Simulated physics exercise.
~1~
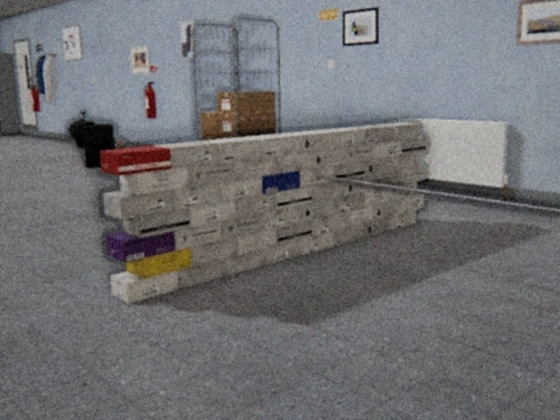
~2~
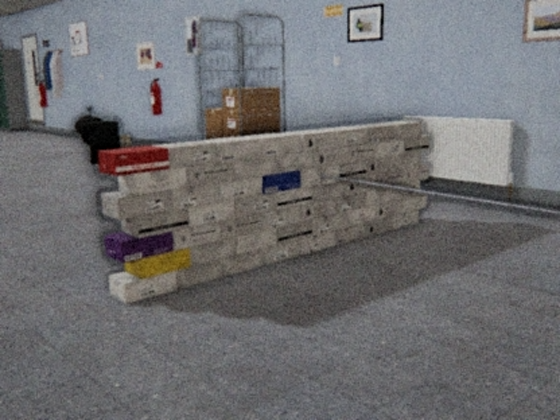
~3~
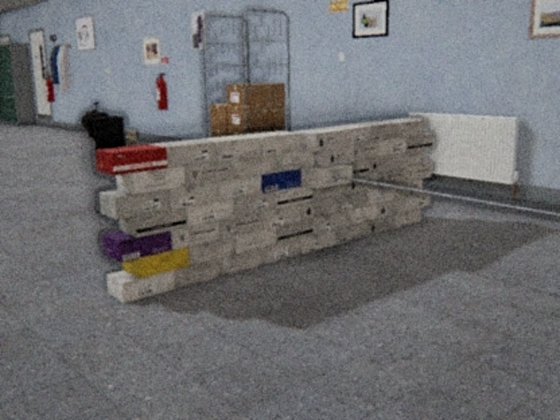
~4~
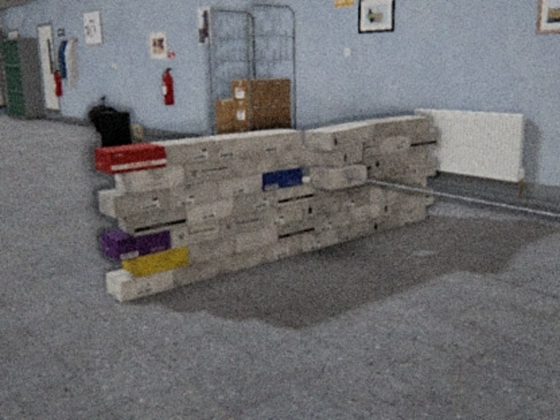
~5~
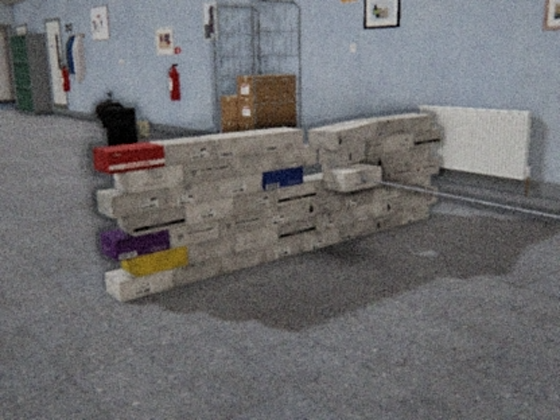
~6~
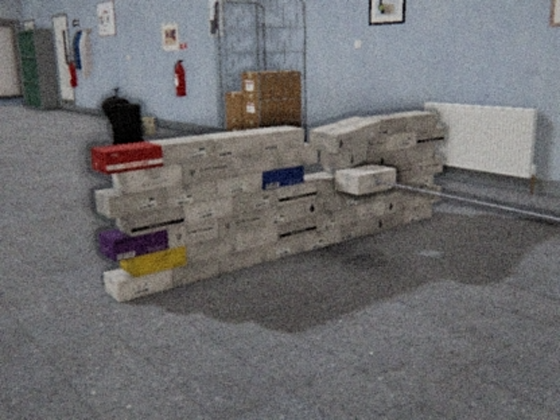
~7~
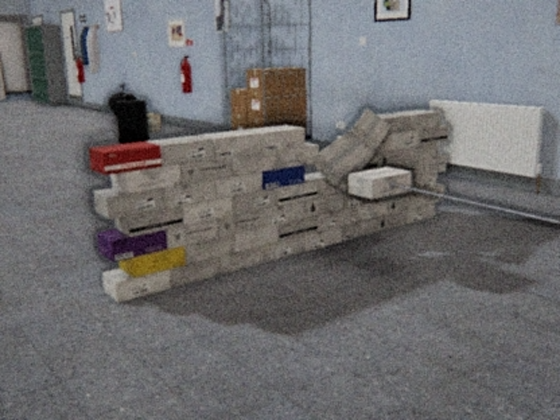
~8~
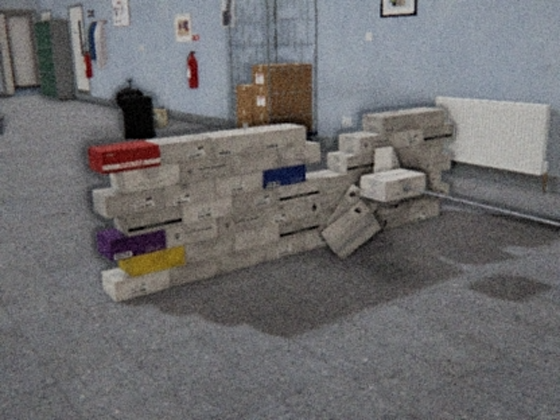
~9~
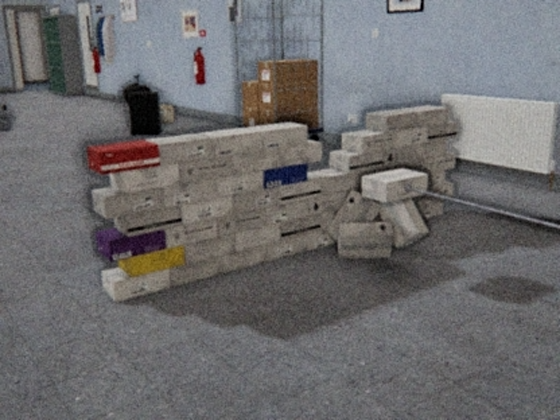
In this clip, a rod slowly pulls a pale box out of a free-standing wall of stacked boxes, and the boxes above it sag, tip and tumble into the gap, leaving a breach near the right end while the red, blue, purple and yellow boxes stay in place.
